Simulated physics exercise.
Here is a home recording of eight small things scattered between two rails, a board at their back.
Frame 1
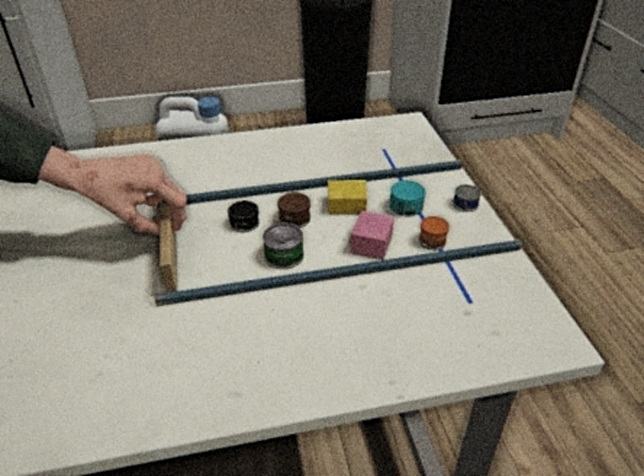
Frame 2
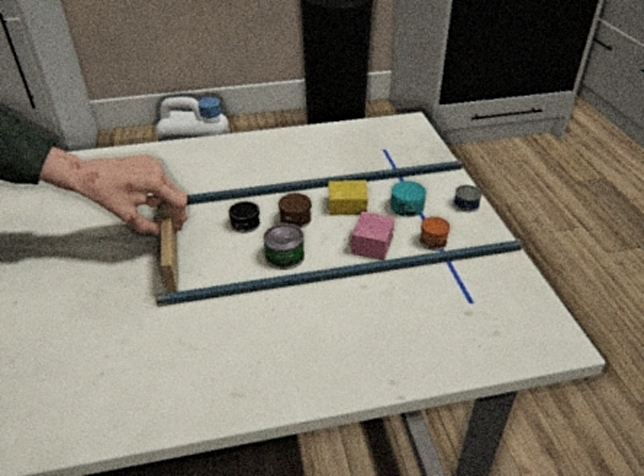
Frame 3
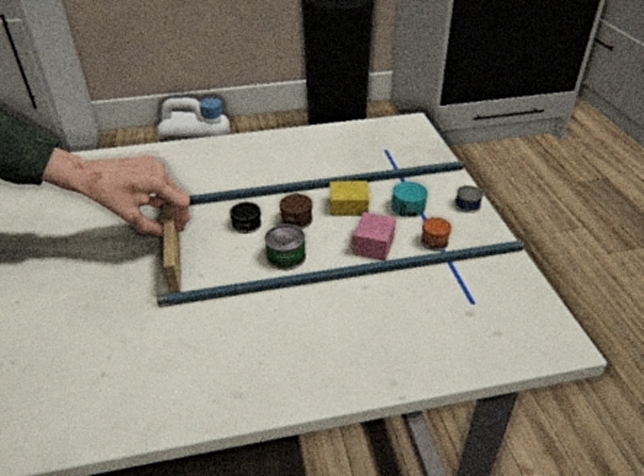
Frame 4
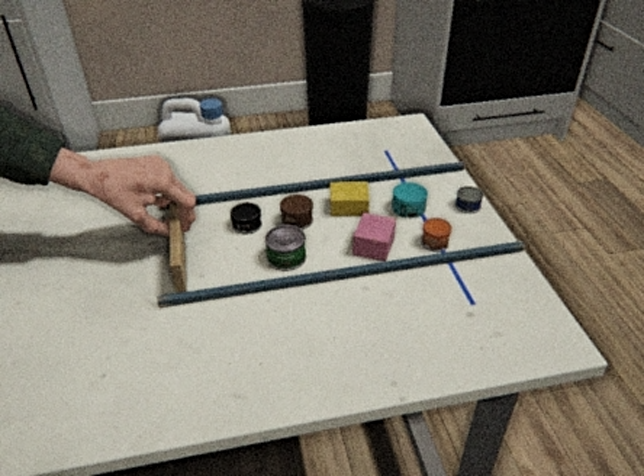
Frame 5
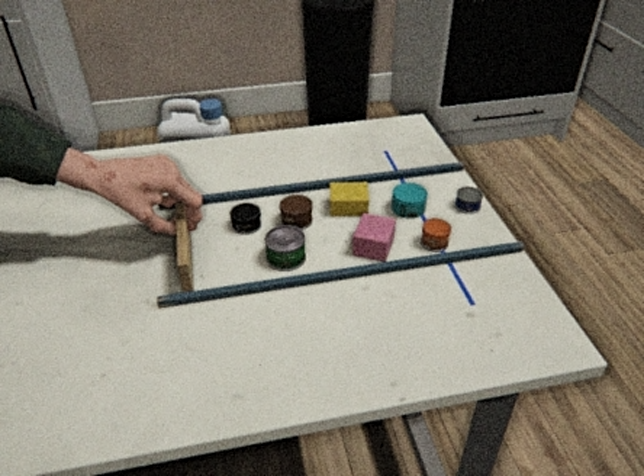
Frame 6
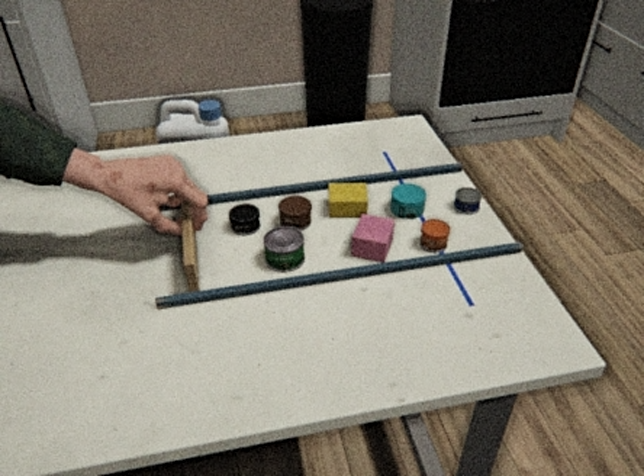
A hand slides a wooden board slightly right between two rails, towards eight small tubs, tins and blocks sitting still on a table.
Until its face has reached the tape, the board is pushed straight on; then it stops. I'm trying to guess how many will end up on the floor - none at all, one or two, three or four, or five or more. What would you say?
The push is going to knock one or two off the table.
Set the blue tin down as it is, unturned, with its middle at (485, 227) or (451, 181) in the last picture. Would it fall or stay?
Per position - not saved; saved.
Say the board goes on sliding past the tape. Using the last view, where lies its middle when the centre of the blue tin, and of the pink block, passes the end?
(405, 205) and (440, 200), more or less.
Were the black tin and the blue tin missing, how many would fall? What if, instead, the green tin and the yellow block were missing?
The answer is 1 and then 1.
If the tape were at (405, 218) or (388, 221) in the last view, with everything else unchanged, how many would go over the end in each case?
So that's 0 for the first and 0 for the second.
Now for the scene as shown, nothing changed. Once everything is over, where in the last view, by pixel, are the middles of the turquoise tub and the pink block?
The turquoise tub ends up near (472, 194), and the pink block near (492, 229).
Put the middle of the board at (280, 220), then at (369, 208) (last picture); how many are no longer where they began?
I make it 4 at the first spot and 7 at the other.
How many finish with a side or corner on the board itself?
That comes to 2.
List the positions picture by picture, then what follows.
Blue tin (467, 198); orange pot (434, 233); turquoise tub (407, 198); board (168, 233); tape (420, 213), in the first frame.
Orange pot (435, 233); green tin (284, 246), in the second frame.
Turquoise tub (409, 200); brown pot (297, 212), in the third frame.
Blue tin (469, 200); black tin (246, 218), in the fourth frame.
Orange pot (436, 235); board (184, 233), in the fifth frame.
Blue tin (468, 201); orange pot (435, 236); turquoise tub (408, 201); board (189, 233); tape (421, 216), in the sixth frame.
A little later, none off yet; blue tin at rest near (468, 201); orange pot at rest near (435, 236); turquoise tub at rest near (408, 201).
Next, none off yet; blue tin at rest near (470, 200); orange pot shifted well along near (483, 232); turquoise tub shifted about its own width near (438, 198).
When it is over, the number that fall off is one or two; down, orange pot and blue tin.
